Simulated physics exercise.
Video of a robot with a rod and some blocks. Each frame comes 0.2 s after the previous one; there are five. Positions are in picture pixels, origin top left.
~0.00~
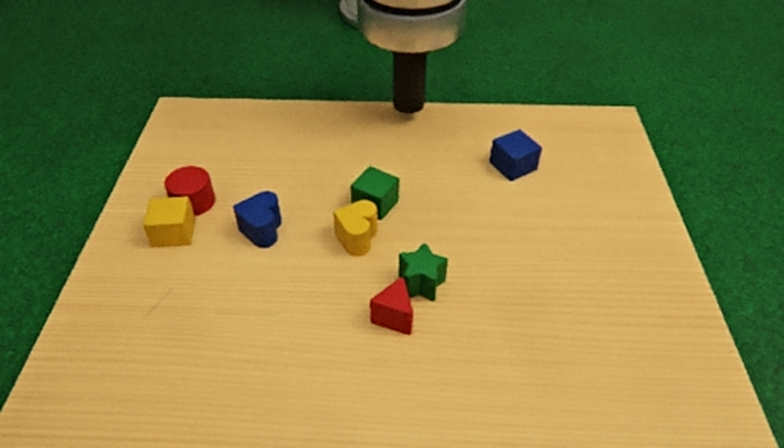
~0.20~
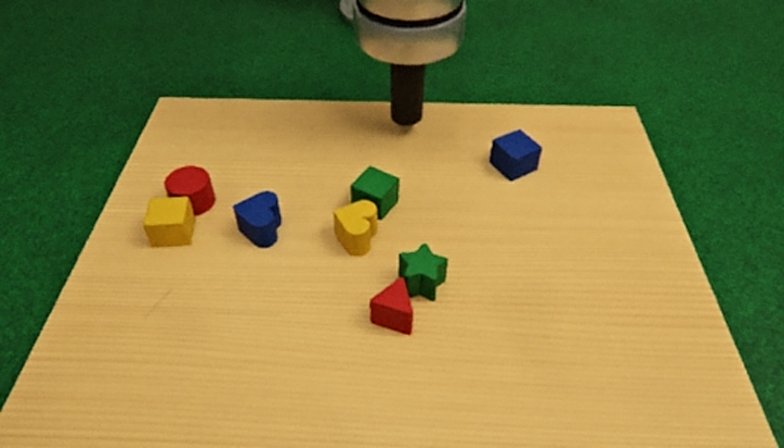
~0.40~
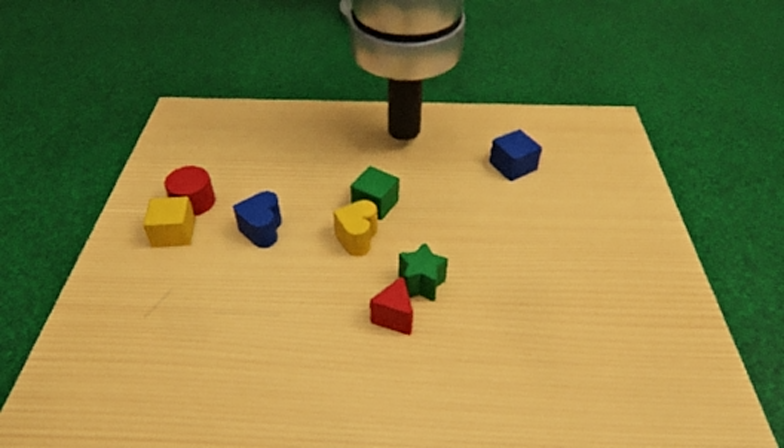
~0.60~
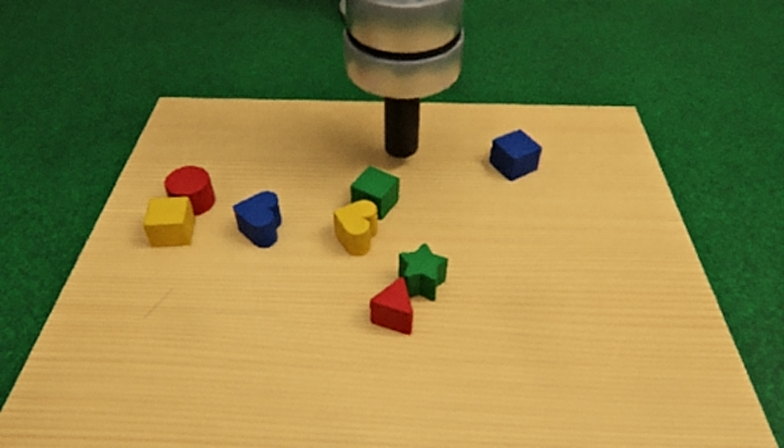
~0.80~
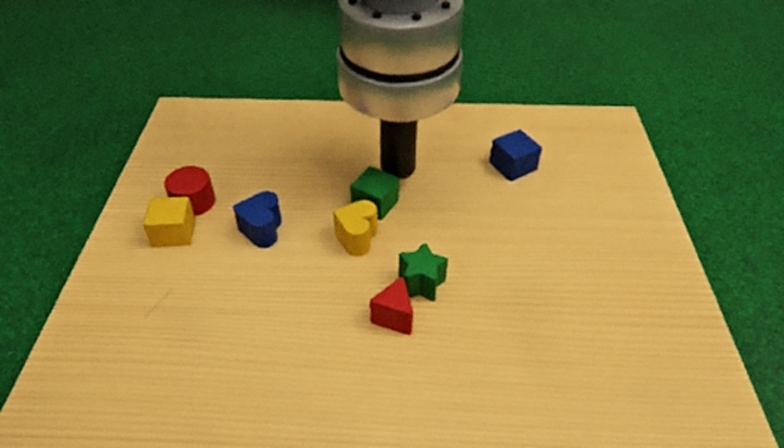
A robot arm's grey cylindrical end with a dark rod hangs over the far side of a pale wooden board on green carpet, seen from above at an angle by a still camera. Red, yellow, blue and green blocks sit at left and centre, with a blue cube at upper right. The rod moves steadily nearer and slightly left, alongside the green cube, while every block stays still.
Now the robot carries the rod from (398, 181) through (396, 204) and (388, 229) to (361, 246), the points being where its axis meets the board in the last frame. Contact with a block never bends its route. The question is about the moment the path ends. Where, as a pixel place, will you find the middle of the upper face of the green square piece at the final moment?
Just about (331, 247).
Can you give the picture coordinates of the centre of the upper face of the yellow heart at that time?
The middle of its upper face will lie at (296, 266).
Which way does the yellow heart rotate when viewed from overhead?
Spins clockwise.
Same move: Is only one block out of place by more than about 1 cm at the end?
No, that is not what happens.
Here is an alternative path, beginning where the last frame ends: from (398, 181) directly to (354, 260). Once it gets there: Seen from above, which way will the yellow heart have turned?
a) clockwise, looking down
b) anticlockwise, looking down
a.
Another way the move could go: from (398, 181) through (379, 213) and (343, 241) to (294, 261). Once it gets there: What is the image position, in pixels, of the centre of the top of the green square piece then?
Pixel (294, 270).
What follows on the original path. One third of the way, rod at (396, 192); yellow heart at (342, 229); green square piece at (368, 200), turned 20° clockwise.
Two thirds of the way, rod at (388, 216); yellow heart at (323, 247), turned 45° clockwise; green square piece at (358, 225), turned 20° clockwise.
At the end, rod at (360, 234); yellow heart at (296, 266), turned 65° clockwise; green square piece at (331, 247); green star block in place.
